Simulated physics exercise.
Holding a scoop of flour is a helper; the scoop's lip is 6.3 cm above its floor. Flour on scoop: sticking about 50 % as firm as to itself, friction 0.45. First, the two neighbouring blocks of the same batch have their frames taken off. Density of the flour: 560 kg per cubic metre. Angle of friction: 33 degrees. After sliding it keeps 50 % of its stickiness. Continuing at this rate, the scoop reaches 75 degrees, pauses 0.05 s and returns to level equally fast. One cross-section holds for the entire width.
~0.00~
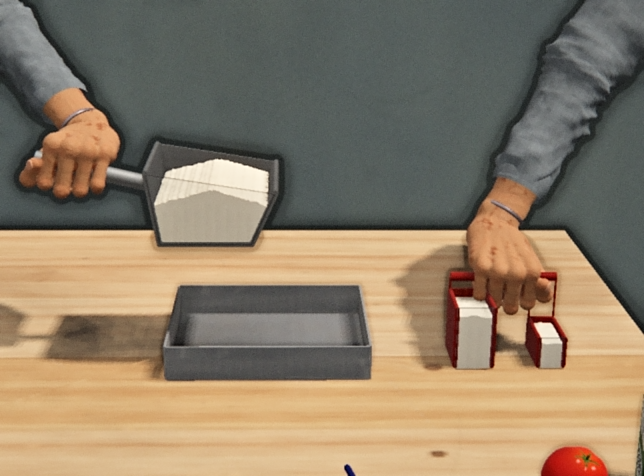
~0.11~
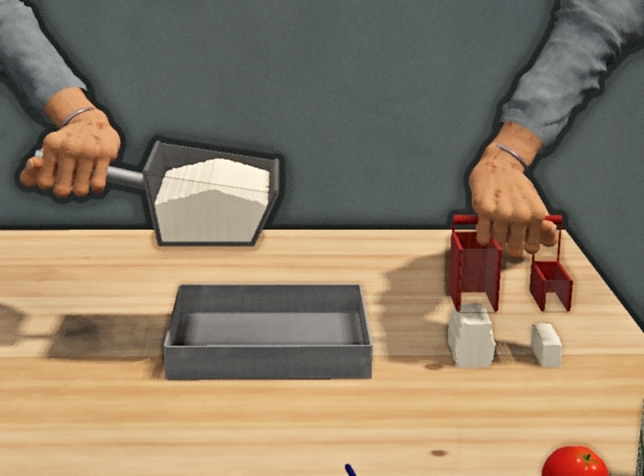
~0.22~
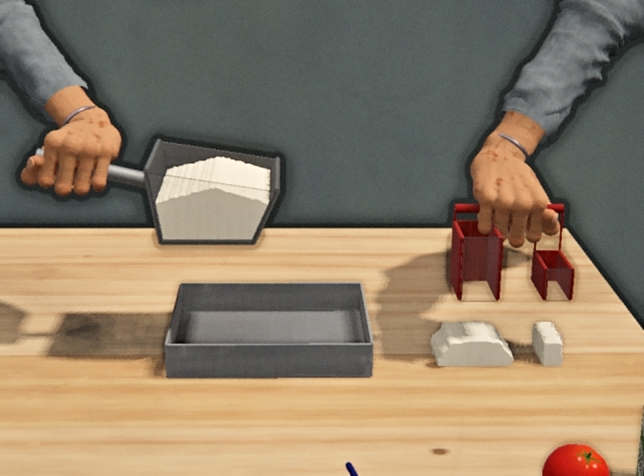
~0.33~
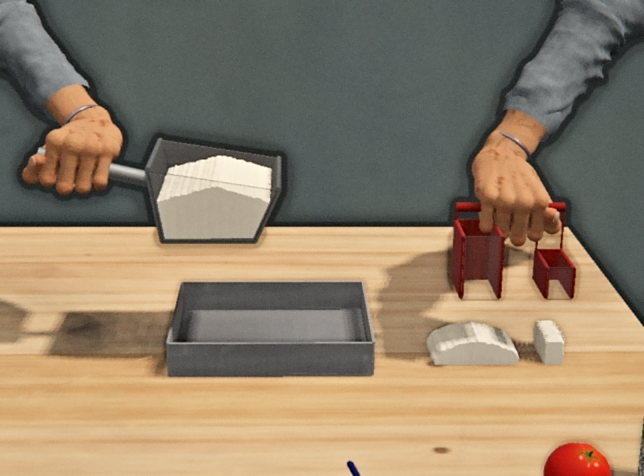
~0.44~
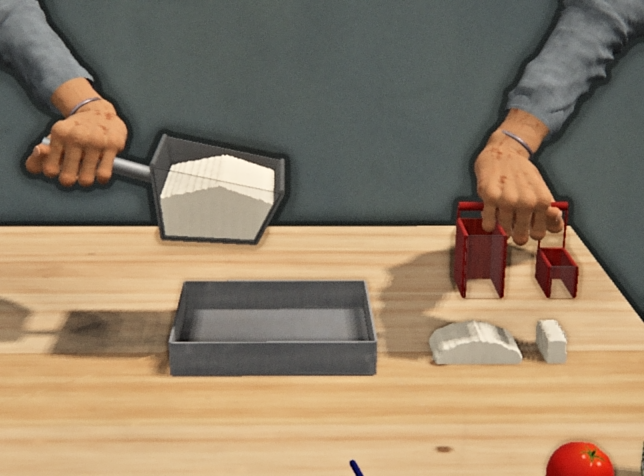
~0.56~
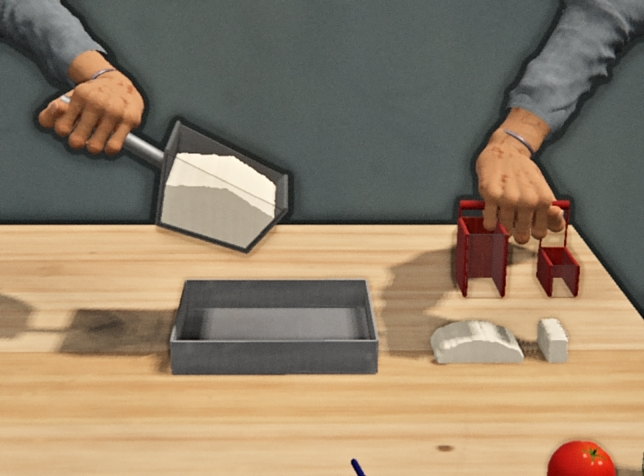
The red holders were lifted by a hand off two white blocks, and the taller block slumped into a low mound while the small one stayed upright; then another hand tilted the flour scoop rightward.
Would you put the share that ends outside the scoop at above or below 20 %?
My call: Above.
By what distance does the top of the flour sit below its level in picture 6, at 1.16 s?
About 3.0 centimetres.
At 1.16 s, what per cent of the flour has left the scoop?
The share is roughly 45 per cent.
By 0.83 s, the scoop is at 66 degrees and 0 % has left it.
By 1.16 s, the scoop is at 63 degrees and 43 % has left it.
By 1.49 s, the scoop is at 7 degrees and 48 % has left it.
By 1.82 s, the scoop is at 0 degrees and 48 % has left it.
By 2.17 s, at the end, the scoop is at 0 degrees and 48 % has left it.
